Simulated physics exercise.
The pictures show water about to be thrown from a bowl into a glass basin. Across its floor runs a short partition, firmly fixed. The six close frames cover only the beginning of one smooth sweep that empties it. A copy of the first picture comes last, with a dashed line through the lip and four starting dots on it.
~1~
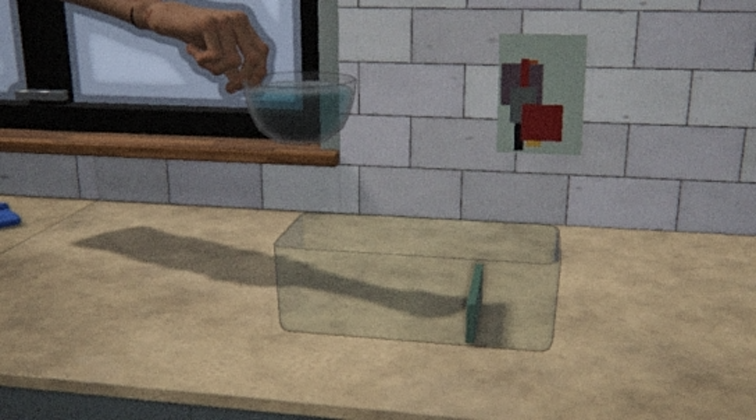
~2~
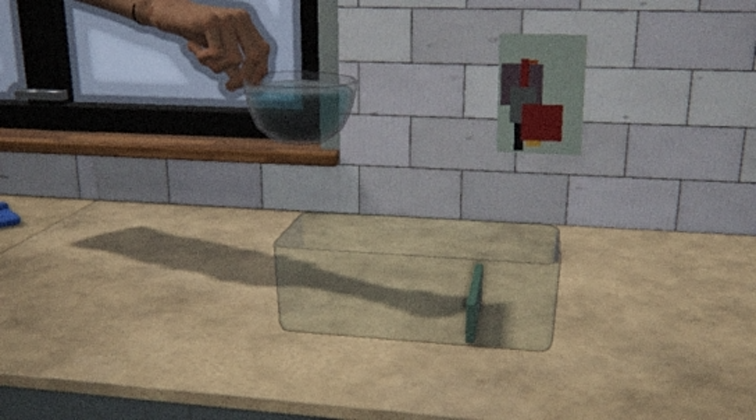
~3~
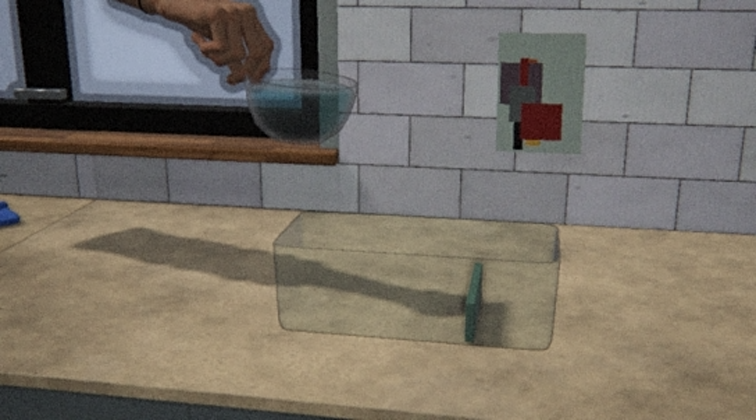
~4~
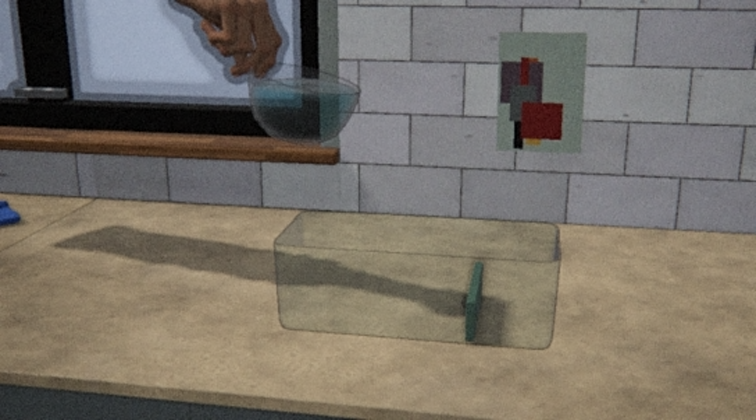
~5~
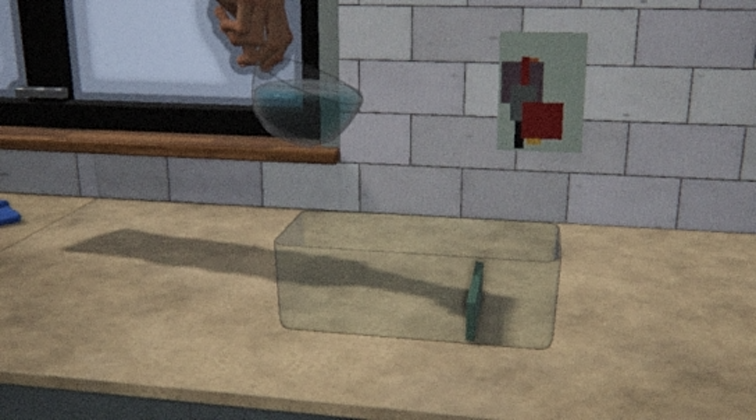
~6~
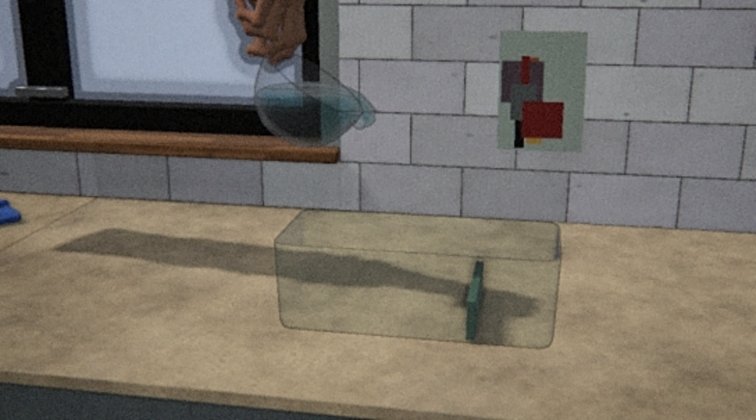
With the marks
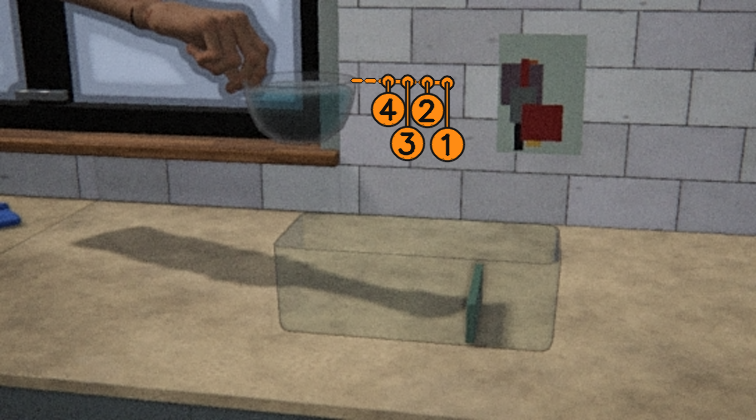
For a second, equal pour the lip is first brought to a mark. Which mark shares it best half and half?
The best spot is 2.
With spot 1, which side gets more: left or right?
The right side.
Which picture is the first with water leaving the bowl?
In picture 5.
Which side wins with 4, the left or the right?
More ends on the left.
On the marked copy, 1 at (447, 82); 2 at (427, 82); 3 at (407, 81); 4 at (388, 81).
Choosing 1, about 29 % ends left of the wall and 69 % right of it.
Choosing 2, about 50 % ends left of the wall and 48 % right of it.
Choosing 3, about 74 % ends left of the wall and 22 % right of it; 4 % is lost outside.
Choosing 4, about 95 % ends left of the wall and 3 % right of it.
